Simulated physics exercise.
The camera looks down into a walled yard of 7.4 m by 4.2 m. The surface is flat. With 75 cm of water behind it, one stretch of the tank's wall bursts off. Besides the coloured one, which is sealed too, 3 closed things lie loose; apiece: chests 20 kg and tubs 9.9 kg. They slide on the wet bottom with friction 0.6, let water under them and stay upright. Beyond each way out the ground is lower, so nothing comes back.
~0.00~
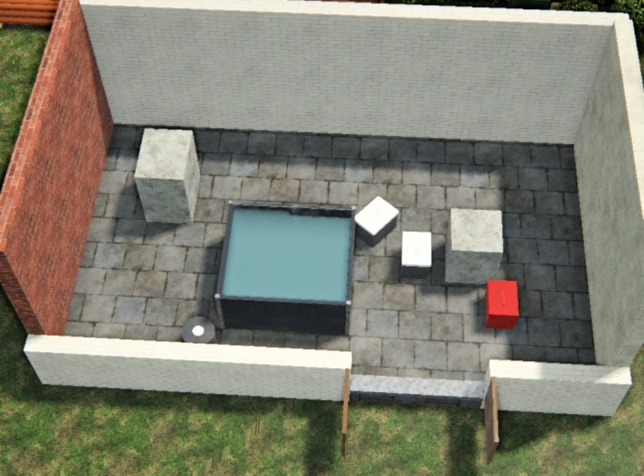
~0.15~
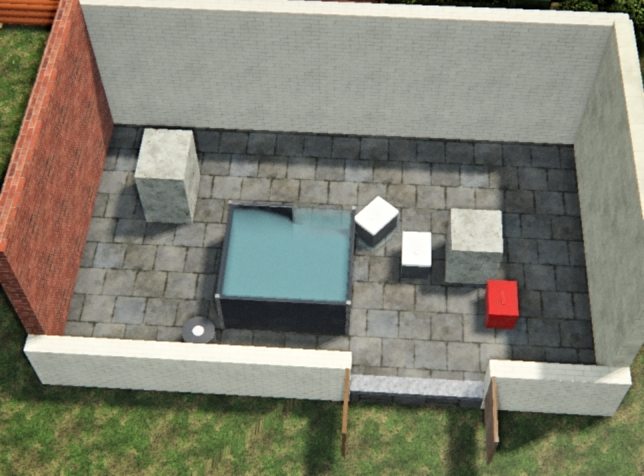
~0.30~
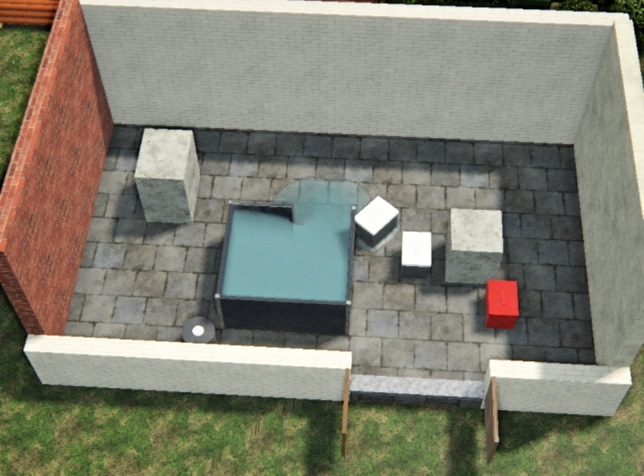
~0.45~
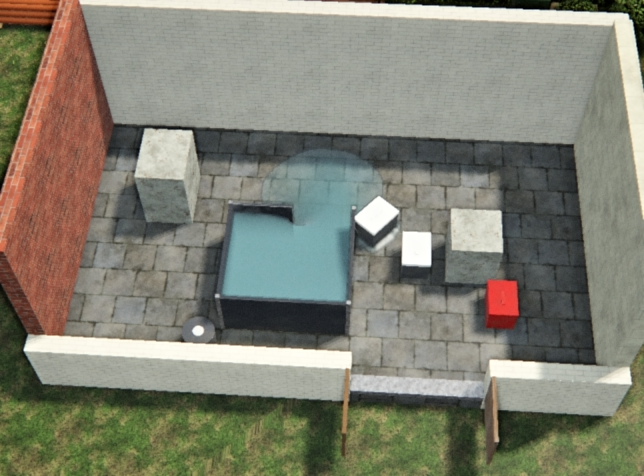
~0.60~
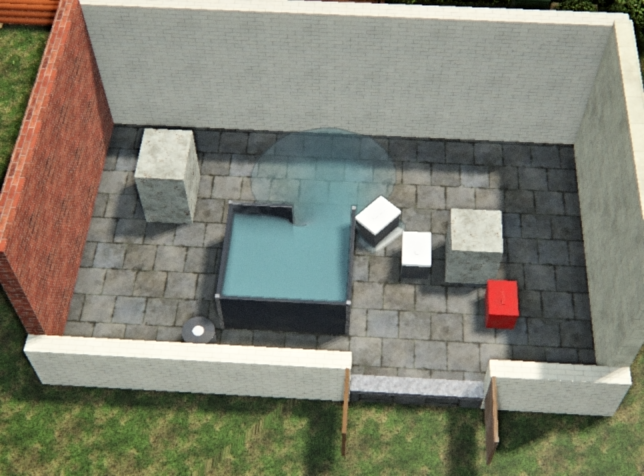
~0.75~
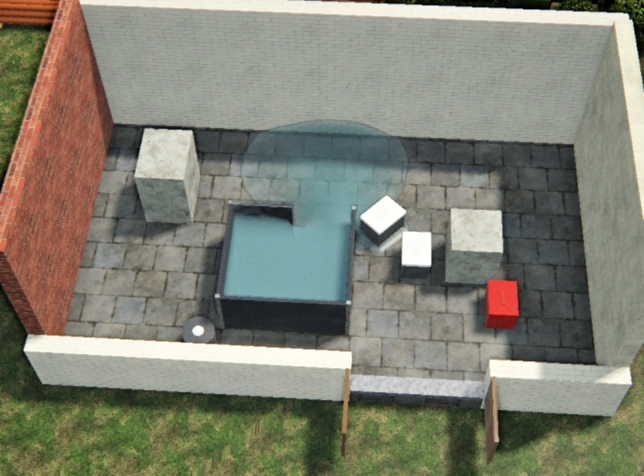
Water slips out through the back right of a dark-sided tank and spreads in a thin, rounded sheet across the grey paving toward the rear wall, in a walled yard seen from high above. Two pale blocks, two small white-topped boxes and a red box stand around, with a brick wall at left. The nearer white-topped box shifts slightly, while the camera stays still.
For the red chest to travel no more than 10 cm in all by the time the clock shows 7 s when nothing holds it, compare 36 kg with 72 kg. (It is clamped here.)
I expect that the lower weight is enough.
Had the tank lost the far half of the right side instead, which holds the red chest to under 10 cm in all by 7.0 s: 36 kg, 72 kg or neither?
Then only the higher weight holds it.
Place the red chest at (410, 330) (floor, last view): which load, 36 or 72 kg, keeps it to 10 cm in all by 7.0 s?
Either load holds.
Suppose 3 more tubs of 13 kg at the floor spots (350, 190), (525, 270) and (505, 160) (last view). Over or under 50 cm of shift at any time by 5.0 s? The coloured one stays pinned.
In that order: More, less, more.
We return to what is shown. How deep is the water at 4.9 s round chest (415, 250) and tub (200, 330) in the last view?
Roughly 0 and 3 cm.
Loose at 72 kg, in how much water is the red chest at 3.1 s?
Roughly 0 cm.
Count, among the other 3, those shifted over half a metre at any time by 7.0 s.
That makes 1.
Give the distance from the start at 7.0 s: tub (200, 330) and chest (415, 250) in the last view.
In that order: 100 cm, 0 cm.
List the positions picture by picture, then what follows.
The first picture shows the red chest at (503, 298), on the bottom; 2.6 m2 under water; 0 of 4 have shifted.
The second picture shows the red chest at (503, 298), on the bottom; water covers 3.2 m2; 0 of 4 have shifted.
The third picture shows the red chest at (503, 298), on the bottom; 4.0 m2 under water; 0 of 4 have shifted.
The fourth picture shows the red chest at (503, 298) rests on the ground; 5.1 m2 under water; 0 of 4 have shifted.
The fifth picture shows the red chest at (503, 298) rests on the ground; 6.2 m2 under water; 0 of 4 have shifted.
The sixth picture shows the red chest at (503, 298), on the bottom; water covers 6.8 m2; 1 of 4 have shifted.
After 1.4 s the red chest would be 0 cm from its start with 36 kg and 0 cm from its start with 72 kg; 0 cm of water round it then.
After 3.1 s the red chest would be 0 cm from its start with 36 kg and 0 cm from its start with 72 kg; 0 cm of water round it then.
After 4.9 s the red chest would be 0 cm from its start with 36 kg and 0 cm from its start with 72 kg; 4 cm of water round it then.
After 7.0 s the red chest would be 0 cm from its start with 36 kg and 0 cm from its start with 72 kg; 5 cm of water round it then.
